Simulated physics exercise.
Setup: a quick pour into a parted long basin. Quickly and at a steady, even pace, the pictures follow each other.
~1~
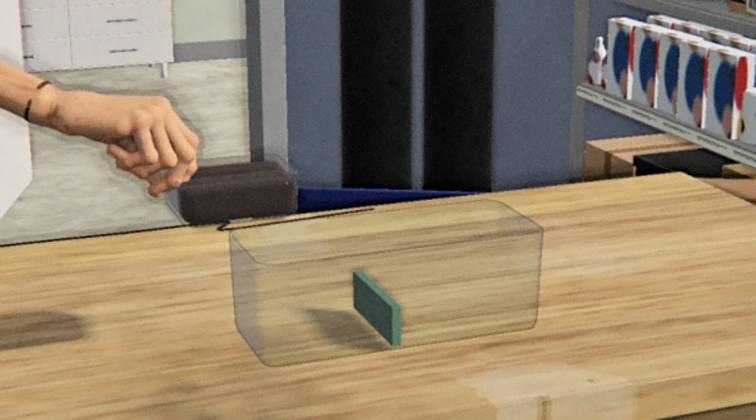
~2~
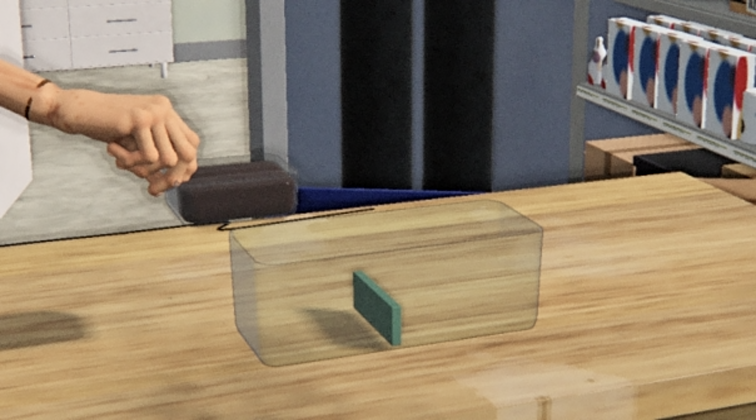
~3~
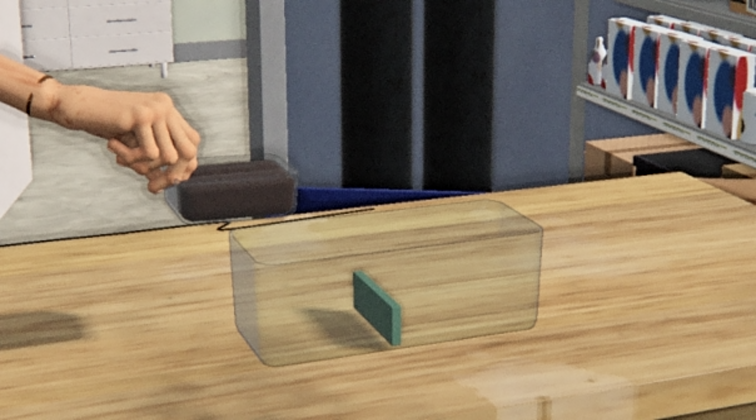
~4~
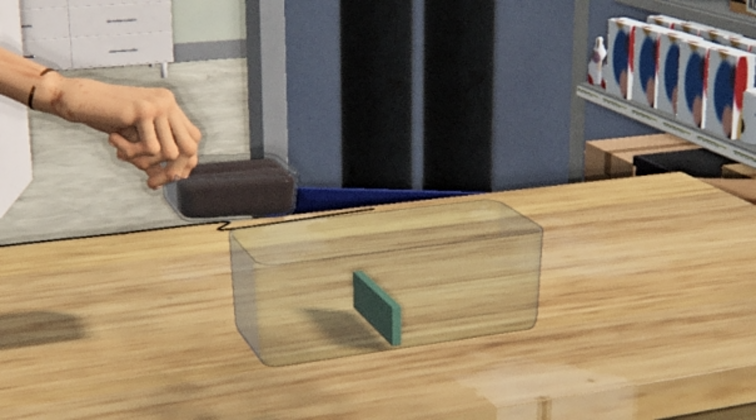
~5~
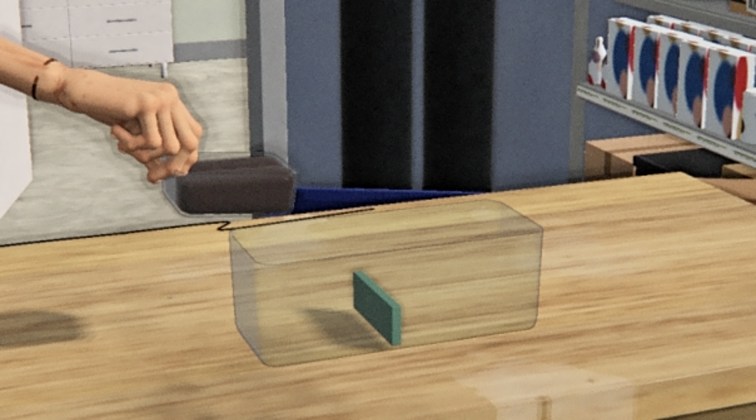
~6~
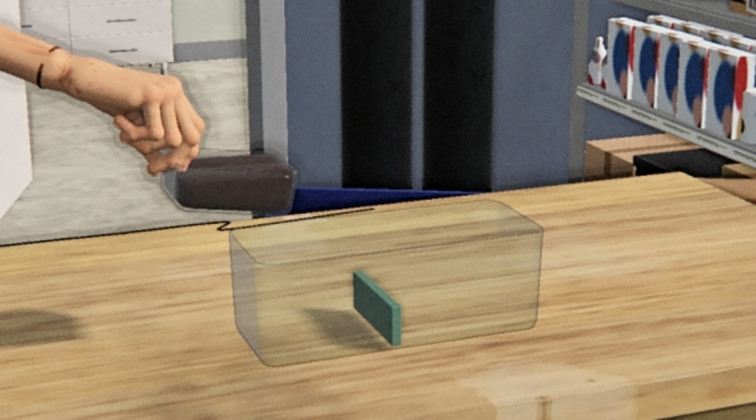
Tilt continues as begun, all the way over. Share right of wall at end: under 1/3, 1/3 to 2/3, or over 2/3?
Under 1/3.
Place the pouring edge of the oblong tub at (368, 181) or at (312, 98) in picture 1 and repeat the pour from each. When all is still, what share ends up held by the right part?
Near 95 in a hundred first, near 70 in a hundred second.
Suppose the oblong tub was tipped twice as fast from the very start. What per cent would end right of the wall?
About 50 %.
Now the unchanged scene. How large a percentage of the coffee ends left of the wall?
Around 90 percent.
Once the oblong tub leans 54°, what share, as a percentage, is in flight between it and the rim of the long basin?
It's close to 35 percent.
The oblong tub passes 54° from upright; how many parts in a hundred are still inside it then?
I'd reckon near 35 percent is still held at that tilt.
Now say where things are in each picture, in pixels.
The first frame shows tilt 0°; pouring edge (287, 165); surface from (171, 181) to (284, 169); the long basin's rim runs from (242, 249) to (521, 216); the wall's top is at (376, 290).
The second frame shows tilt 0°; pouring edge (287, 165); surface from (171, 180) to (284, 169).
The third frame shows tilt 1°; pouring edge (287, 165); surface from (171, 179) to (283, 169).
The fourth frame shows tilt 3°; pouring edge (287, 165); surface from (171, 178) to (283, 167).
The fifth frame shows tilt 6°; pouring edge (287, 166); surface from (170, 175) to (283, 165).
The sixth frame shows tilt 9°; pouring edge (287, 166); surface from (170, 171) to (284, 163).
A moment on, the oblong tub is tipped part way and 37 per cent is still to pour, 29 is left of the wall and 0 right of it.
Next, the oblong tub is tipped on its side and 7 per cent is still to pour, 78 is left of the wall and 8 right of it.
Then the oblong tub is tipped on its side and 0 per cent is still to pour, 89 is left of the wall and 9 right of it.
Later the oblong tub is tipped on its side and 0 per cent is still to pour, 91 is left of the wall and 9 right of it.
In the end 91 per cent lies left of the wall, 9 right of it and 1 outside.
